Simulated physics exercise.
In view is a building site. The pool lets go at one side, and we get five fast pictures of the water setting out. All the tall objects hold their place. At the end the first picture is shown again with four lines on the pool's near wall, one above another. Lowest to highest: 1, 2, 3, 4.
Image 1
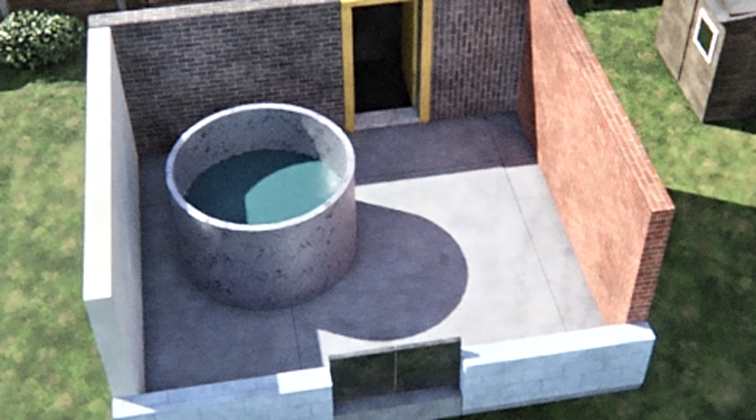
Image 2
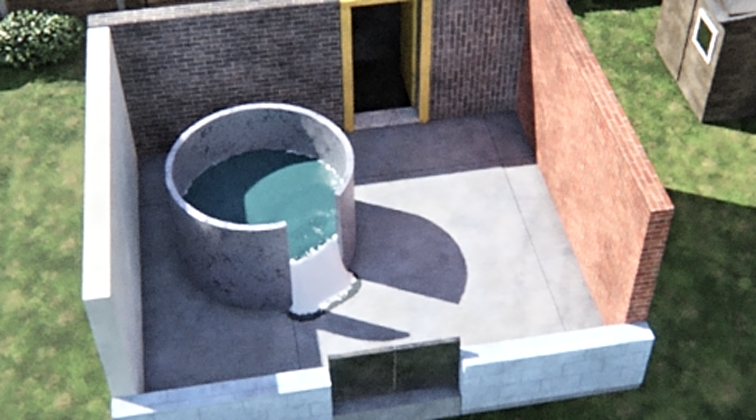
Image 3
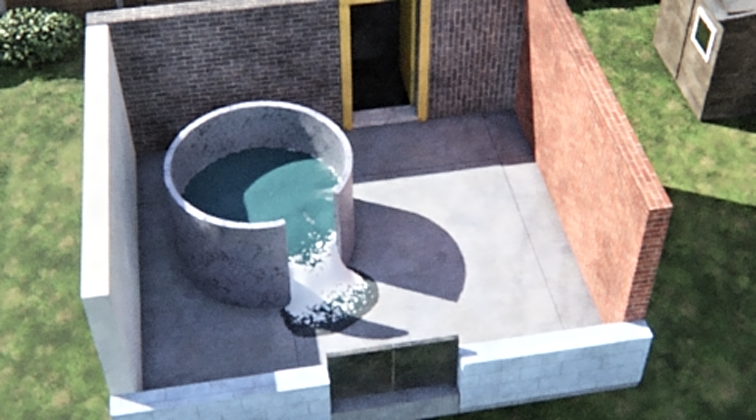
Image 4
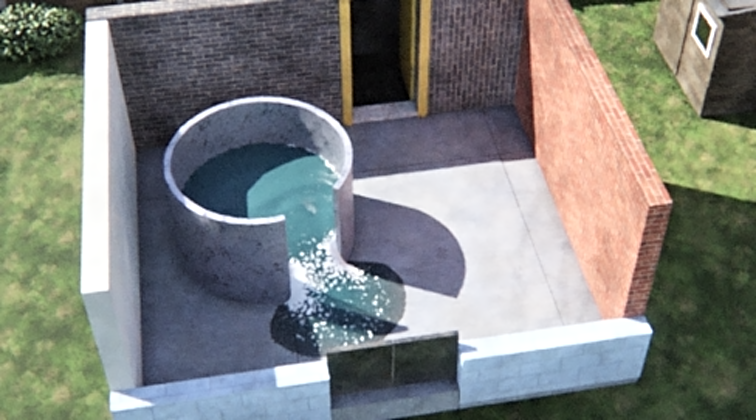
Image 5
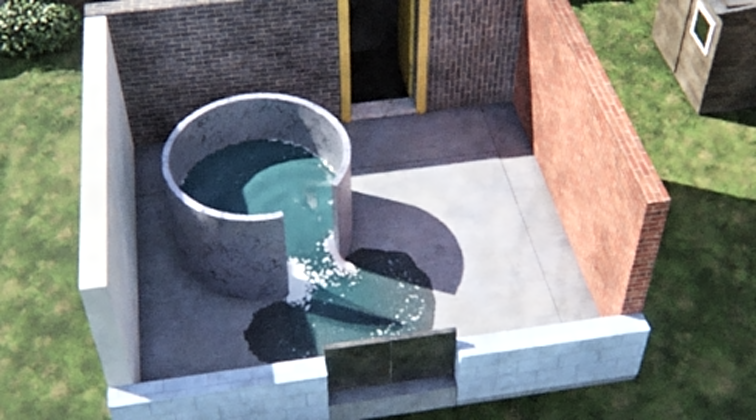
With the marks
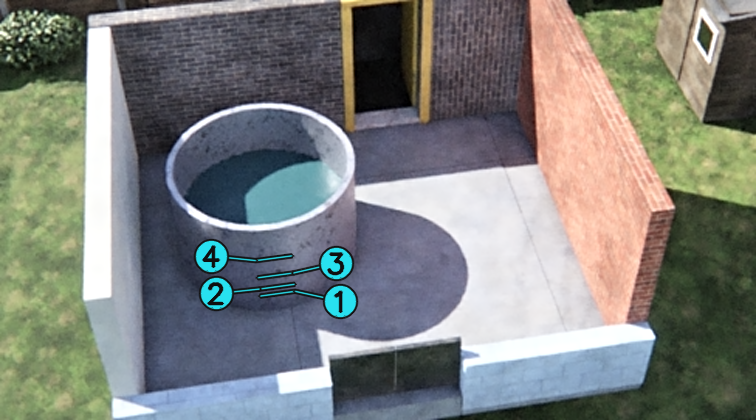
Water sat still in a round concrete pool inside a walled yard, then poured out through a gap in the pool's front and spread across the grey ground near the low front wall.
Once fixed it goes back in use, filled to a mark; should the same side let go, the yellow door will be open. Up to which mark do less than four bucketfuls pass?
Use mark 3.
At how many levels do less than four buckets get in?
Three of them.
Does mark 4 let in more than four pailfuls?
Yes, it does.
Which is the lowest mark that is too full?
The answer is 4.
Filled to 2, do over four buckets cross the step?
No.
In cyan, 1 at (277, 293); 2 at (277, 286); 3 at (275, 275); 4 at (273, 258); from the bottom up 1, 2, 3, 4.
With 1, nothing gets over.
With 2, nothing gets over.
With 3, a bucket or two gets in.
With 4, about 10 bucketfuls get in.
